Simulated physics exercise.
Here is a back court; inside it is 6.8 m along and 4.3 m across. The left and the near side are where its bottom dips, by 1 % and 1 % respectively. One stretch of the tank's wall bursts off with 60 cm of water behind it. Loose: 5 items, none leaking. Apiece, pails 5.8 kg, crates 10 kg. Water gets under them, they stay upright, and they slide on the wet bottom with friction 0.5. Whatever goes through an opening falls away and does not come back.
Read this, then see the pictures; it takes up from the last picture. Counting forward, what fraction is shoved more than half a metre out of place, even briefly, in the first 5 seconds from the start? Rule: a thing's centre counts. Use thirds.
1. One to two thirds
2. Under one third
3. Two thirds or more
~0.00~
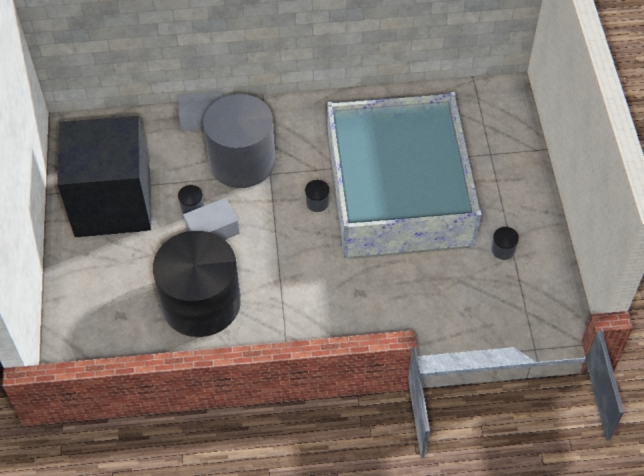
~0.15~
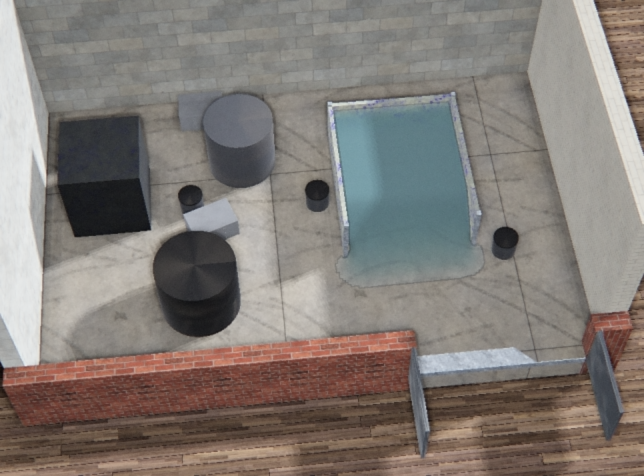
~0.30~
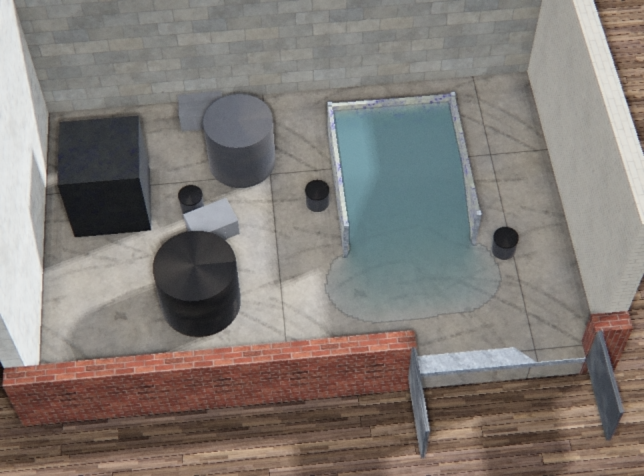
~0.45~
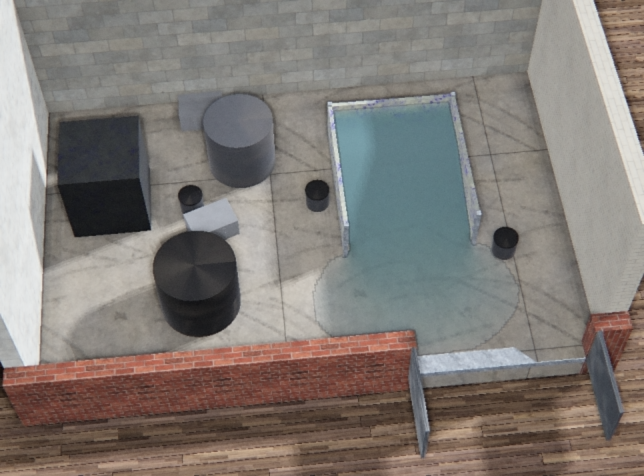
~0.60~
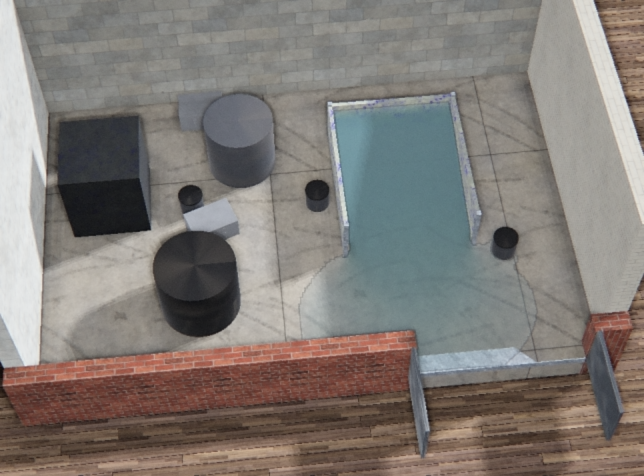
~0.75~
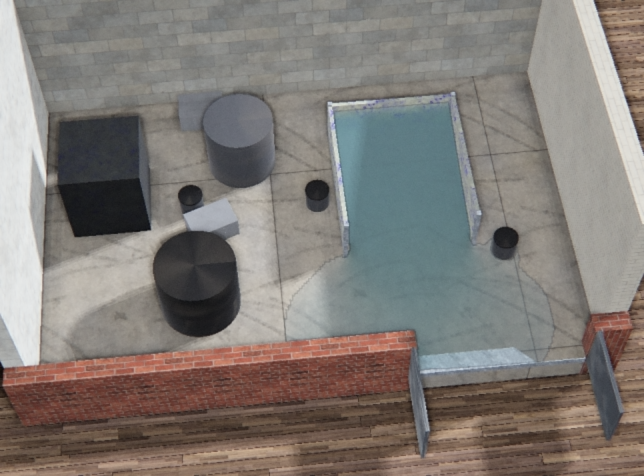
2.
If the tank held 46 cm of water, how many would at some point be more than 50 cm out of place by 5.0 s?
I count 0 of them in that case.
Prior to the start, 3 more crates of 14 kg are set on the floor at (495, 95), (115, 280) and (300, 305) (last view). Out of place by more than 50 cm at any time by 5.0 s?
First stays inside, second stays inside, third goes beyond.
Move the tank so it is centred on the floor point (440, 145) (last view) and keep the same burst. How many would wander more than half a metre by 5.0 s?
Then 1.
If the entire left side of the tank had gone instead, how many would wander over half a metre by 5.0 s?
In that case the number is 4.
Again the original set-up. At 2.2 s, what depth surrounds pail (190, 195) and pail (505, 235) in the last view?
Depths: Near 0 cm, then near 1 cm.
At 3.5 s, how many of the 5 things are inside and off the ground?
The number is 0.
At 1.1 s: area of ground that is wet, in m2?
8.5 m2.
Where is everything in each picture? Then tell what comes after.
The first picture shows a pail at (190, 195) rests on the ground; a pail at (317, 189), on the bottom; 2.9 m2 under water; 0 of 5 have shifted.
The second picture shows a pail at (190, 195) rests on the ground; a pail at (317, 189) rests on the ground; water covers 3.8 m2; 0 of 5 have shifted.
The third picture shows a pail at (190, 195), on the bottom; a pail at (317, 189) rests on the ground; water covers 4.8 m2; 0 of 5 have shifted.
The fourth picture shows a pail at (190, 195) rests on the ground; a pail at (317, 189), on the bottom; 6.2 m2 under water; 0 of 5 have shifted.
The fifth picture shows a pail at (190, 195), on the bottom; a pail at (317, 189) rests on the ground; 7.2 m2 under water; 0 of 5 have shifted.
The sixth picture shows a pail at (190, 195) rests on the ground; a pail at (317, 189), on the bottom; 7.8 m2 under water; 0 of 5 have shifted.
After 1.1 s 0 of 5 are over 50 cm from their spots; 0 afloat.
After 2.2 s 0 of 5 are over 50 cm from their spots; 0 afloat.
After 3.5 s 0 of 5 are over 50 cm from their spots; 0 afloat.
After 5.0 s 0 of 5 are over 50 cm from their spots, and 0 have been at some point; 0 afloat.
